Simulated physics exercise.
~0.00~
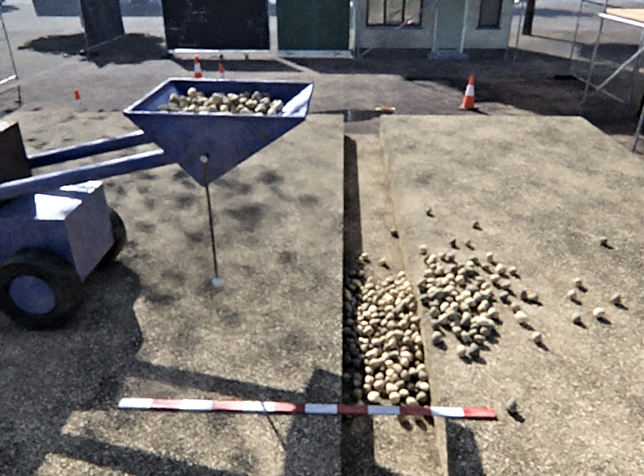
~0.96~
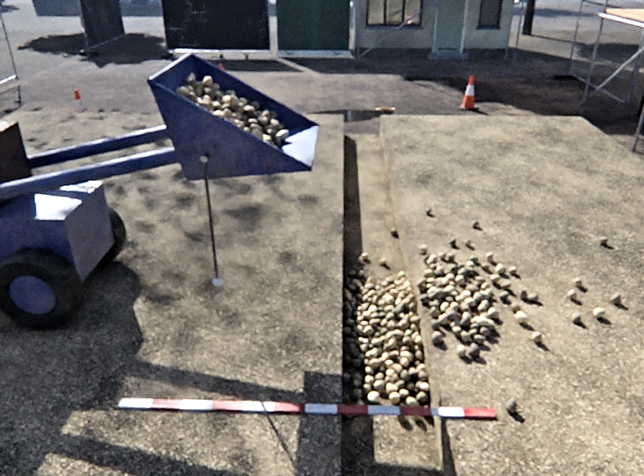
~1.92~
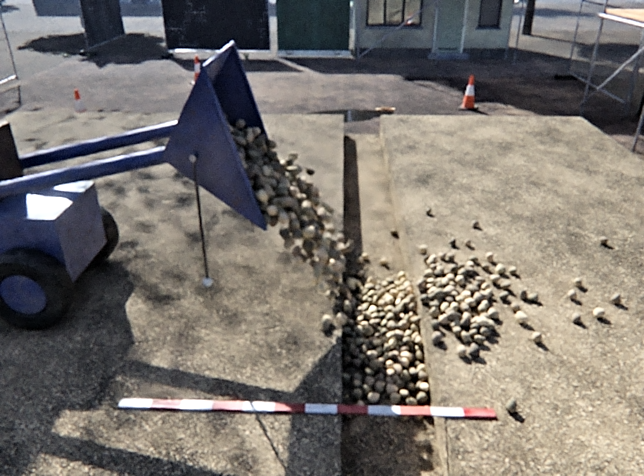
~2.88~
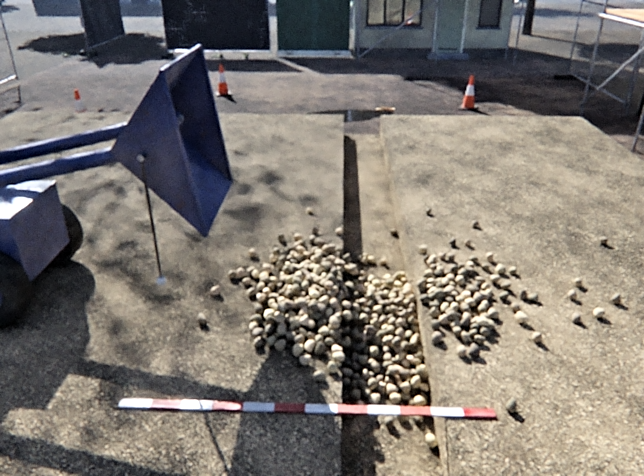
A blue loader tipped its raised bucket to the right, spilling pale rounded stones toward a trench already holding some, then backed away to the left, leaving the bucket empty and the new stones heaped partly in the trench and partly on its near side.
